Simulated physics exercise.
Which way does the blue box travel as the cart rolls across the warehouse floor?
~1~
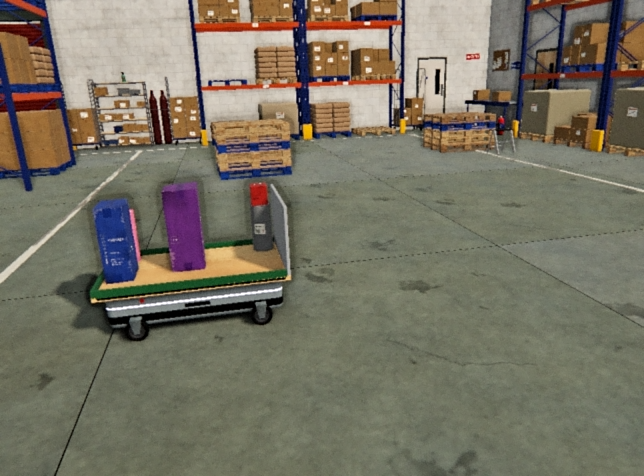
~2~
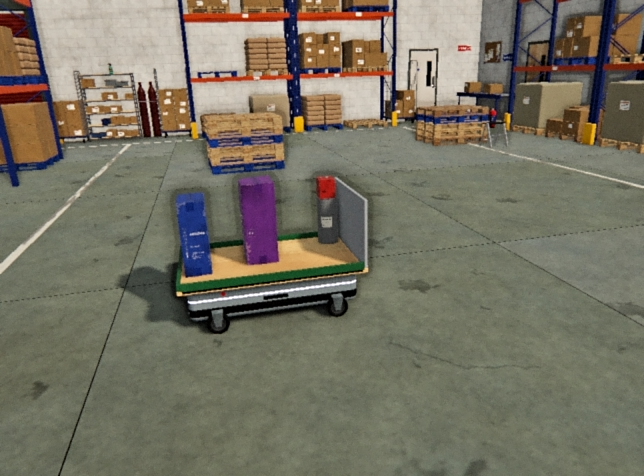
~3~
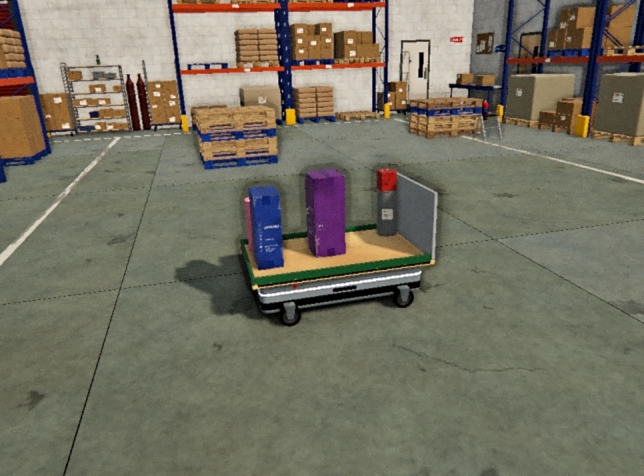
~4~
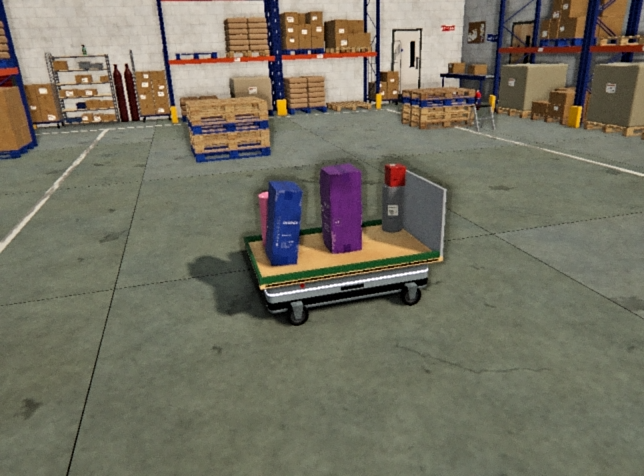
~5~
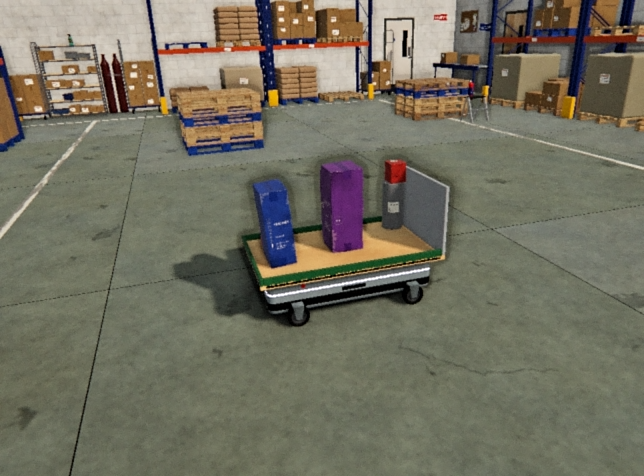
The blue box travels to the right, riding upright on the cart.
In a warehouse, a flat cart carrying upright items rolls right and then stops.
